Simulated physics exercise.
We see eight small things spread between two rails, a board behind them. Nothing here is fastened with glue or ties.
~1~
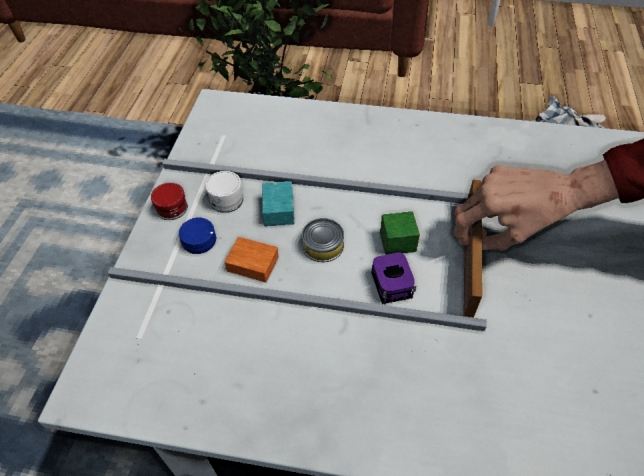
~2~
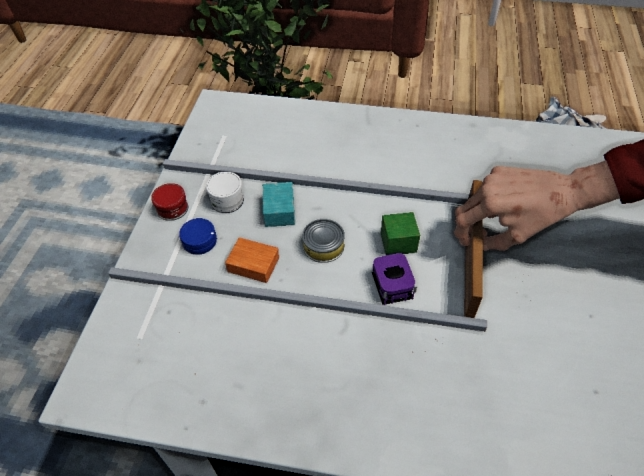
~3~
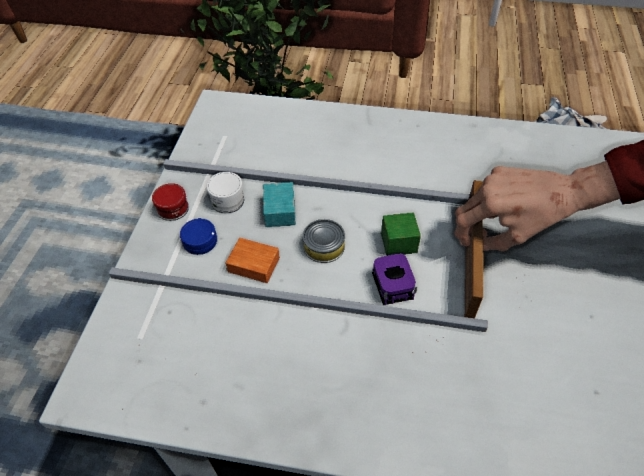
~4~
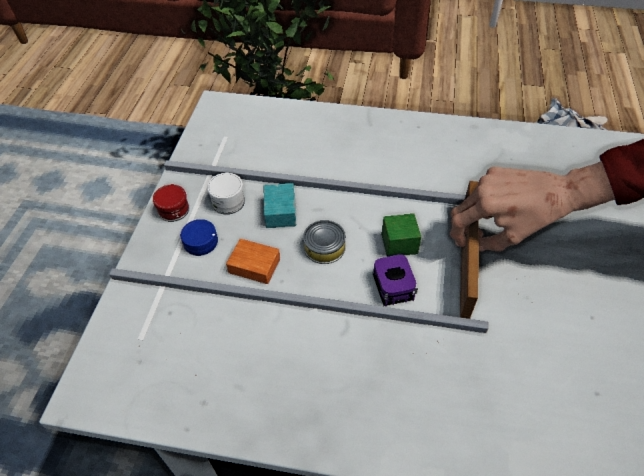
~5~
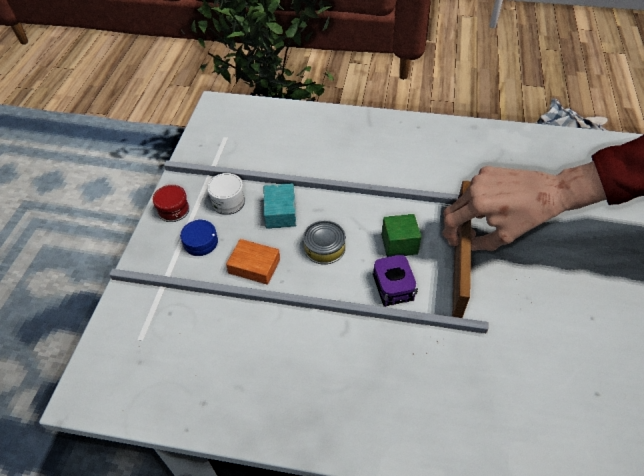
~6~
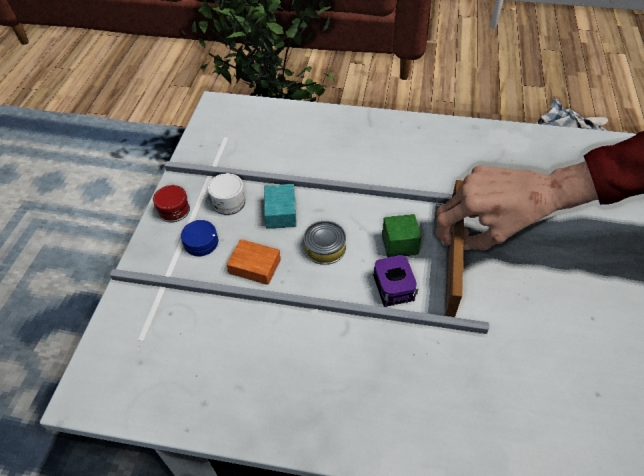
On a pale table with eight small colourful objects between two rails, a hand held a wooden board upright at the right, then slid it slightly left, while the objects stayed practically still.
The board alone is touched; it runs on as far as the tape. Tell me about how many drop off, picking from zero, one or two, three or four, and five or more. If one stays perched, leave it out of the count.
Most likely either three or four will drop off.
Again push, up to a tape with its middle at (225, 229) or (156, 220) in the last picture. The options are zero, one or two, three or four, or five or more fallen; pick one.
In that order: None; five or over.
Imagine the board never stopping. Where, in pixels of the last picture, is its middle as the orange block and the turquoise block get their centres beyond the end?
The orange block puts it at (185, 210), the turquoise block at (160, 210).
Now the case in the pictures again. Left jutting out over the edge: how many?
So the number is 3.
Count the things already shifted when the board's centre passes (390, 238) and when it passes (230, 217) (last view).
Counts: 2 and 8.
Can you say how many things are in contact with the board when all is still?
Total: 2.
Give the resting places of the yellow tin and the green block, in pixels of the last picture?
Middles: Around (139, 222) and around (177, 204).
A little later, none off yet; red tin at rest near (172, 204); blue lid at rest near (200, 238); white tin at rest near (227, 195).
Next, none off yet; red tin shifted a little near (163, 201); blue lid shifted well along near (137, 232); white tin shifted well along near (172, 176).
When it is over, the number that fall off is three or four; down, white tin, blue lid and red tin.
